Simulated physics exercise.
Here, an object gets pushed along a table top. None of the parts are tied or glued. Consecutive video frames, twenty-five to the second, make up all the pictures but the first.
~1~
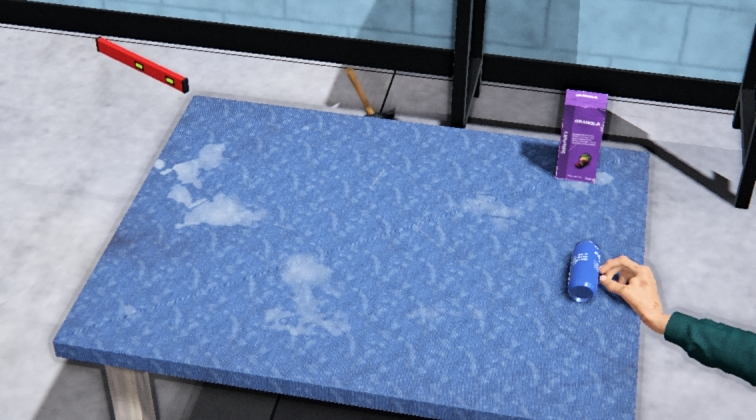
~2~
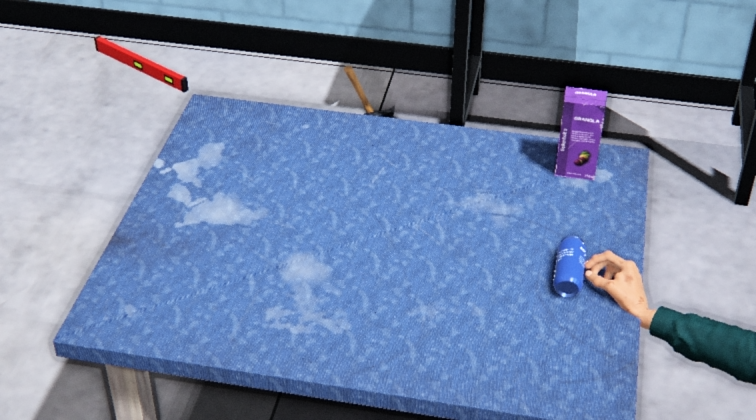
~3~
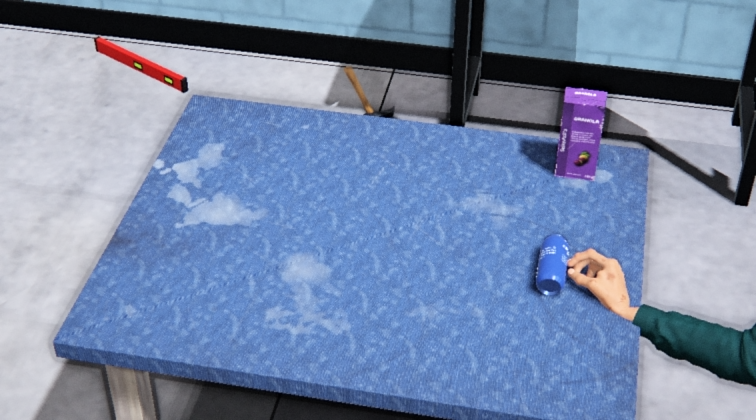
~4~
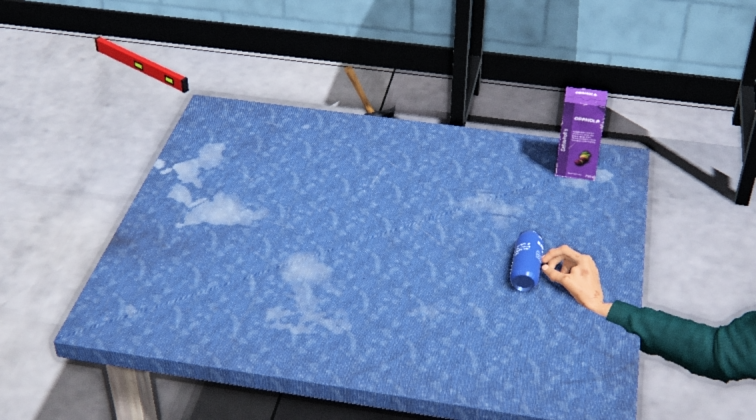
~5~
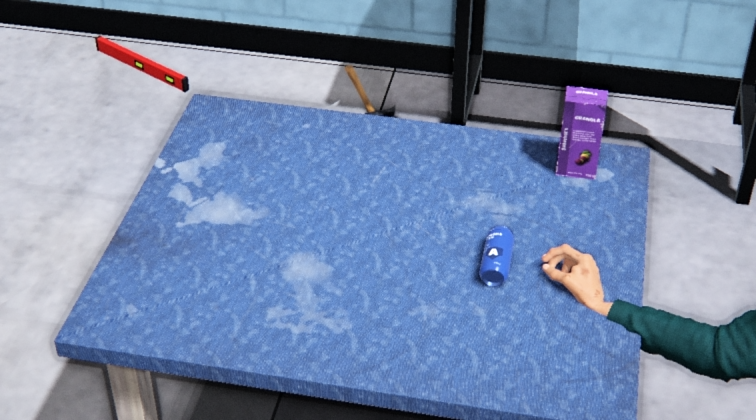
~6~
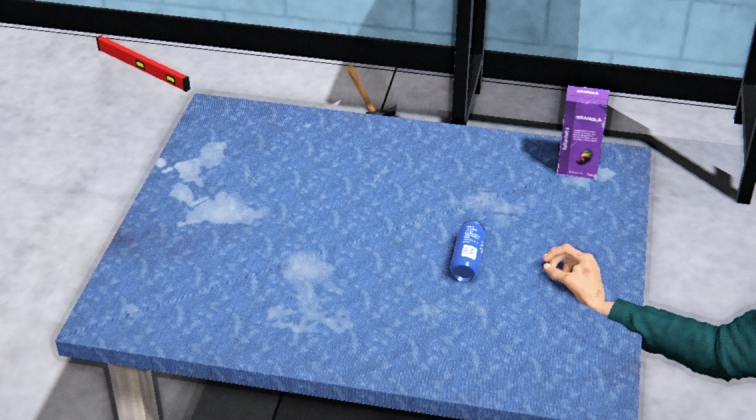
A blue can lying on a blue tabletop was pushed left by a hand in a green sleeve, then rolled on leftward by itself after the hand stopped, while a purple box stood still behind.
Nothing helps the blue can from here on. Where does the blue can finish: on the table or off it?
Off it.
Then, 0.40 s after the last picture, blue can rolled well along near (200, 215).
Then, 0.90 s after the last picture, blue can now off the table.
By the end, off the table, blue can.
